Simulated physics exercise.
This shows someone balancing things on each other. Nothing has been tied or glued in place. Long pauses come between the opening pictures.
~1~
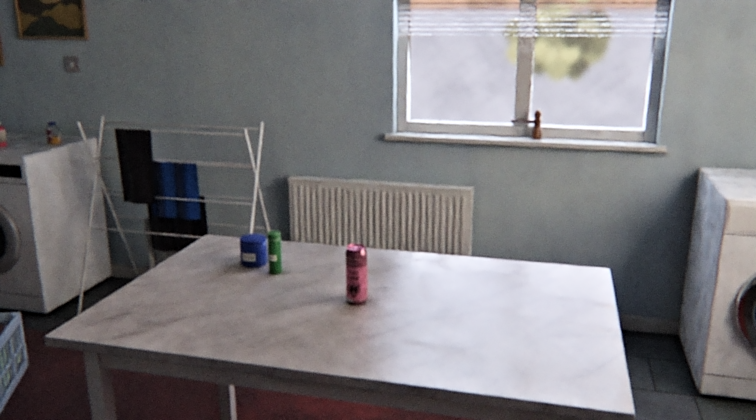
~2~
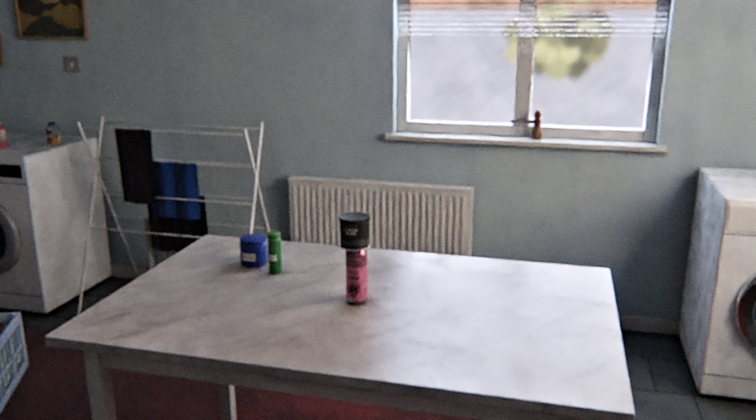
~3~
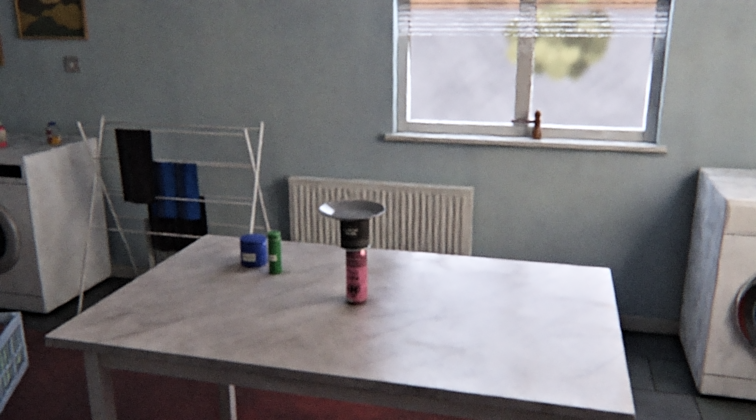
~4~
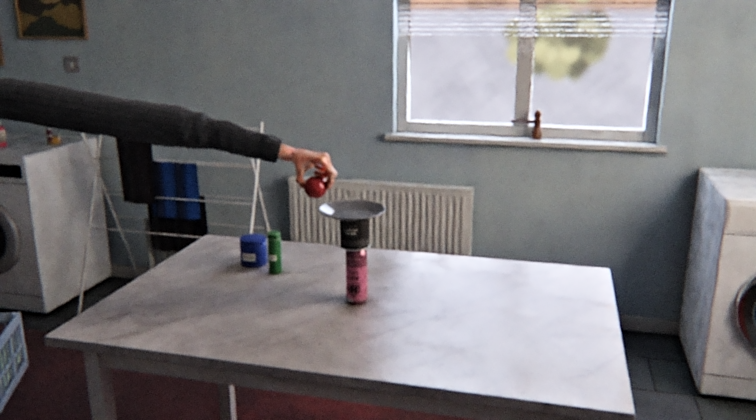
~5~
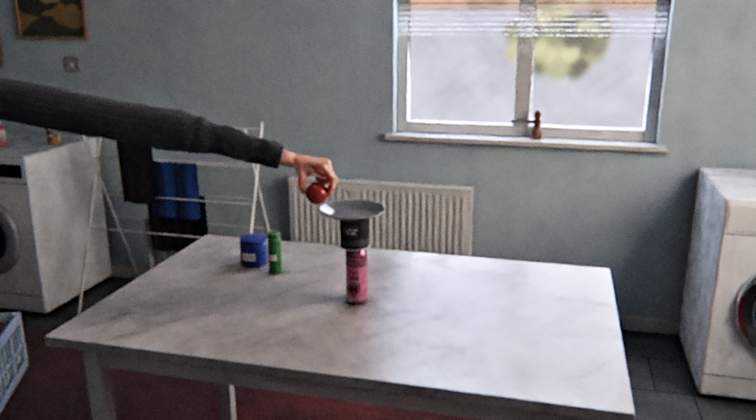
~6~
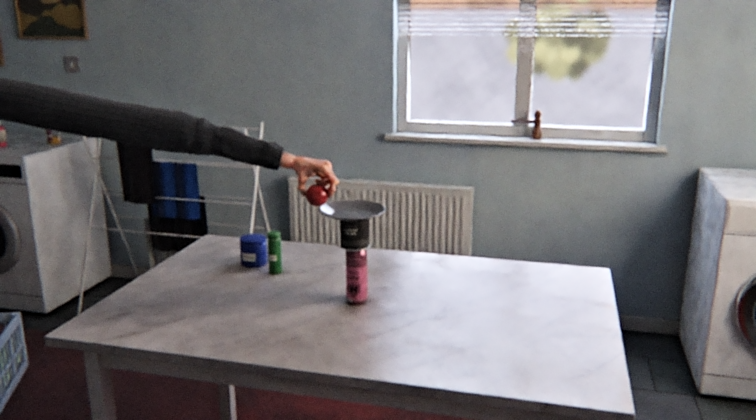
A hand lowers a red tomato to the left edge of a plate stacked above cans.
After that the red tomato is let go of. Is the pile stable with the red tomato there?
The pile does not stay together.
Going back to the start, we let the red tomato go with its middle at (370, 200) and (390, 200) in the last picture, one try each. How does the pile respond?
On the first go it remains standing, and on the second it collapses.
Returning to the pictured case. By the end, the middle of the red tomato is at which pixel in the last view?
Roughly at pixel (288, 284).
Then, 0.40 s on from there, red tomato now fallen.
Then, 0.50 s on from there, things are still on the move.
Then, 0.80 s on from there, as before.
In the end, fallen, red tomato; the other 5 unmoved. At the end, from the last picture's camera, red tomato near (288, 284). The pile gives way.
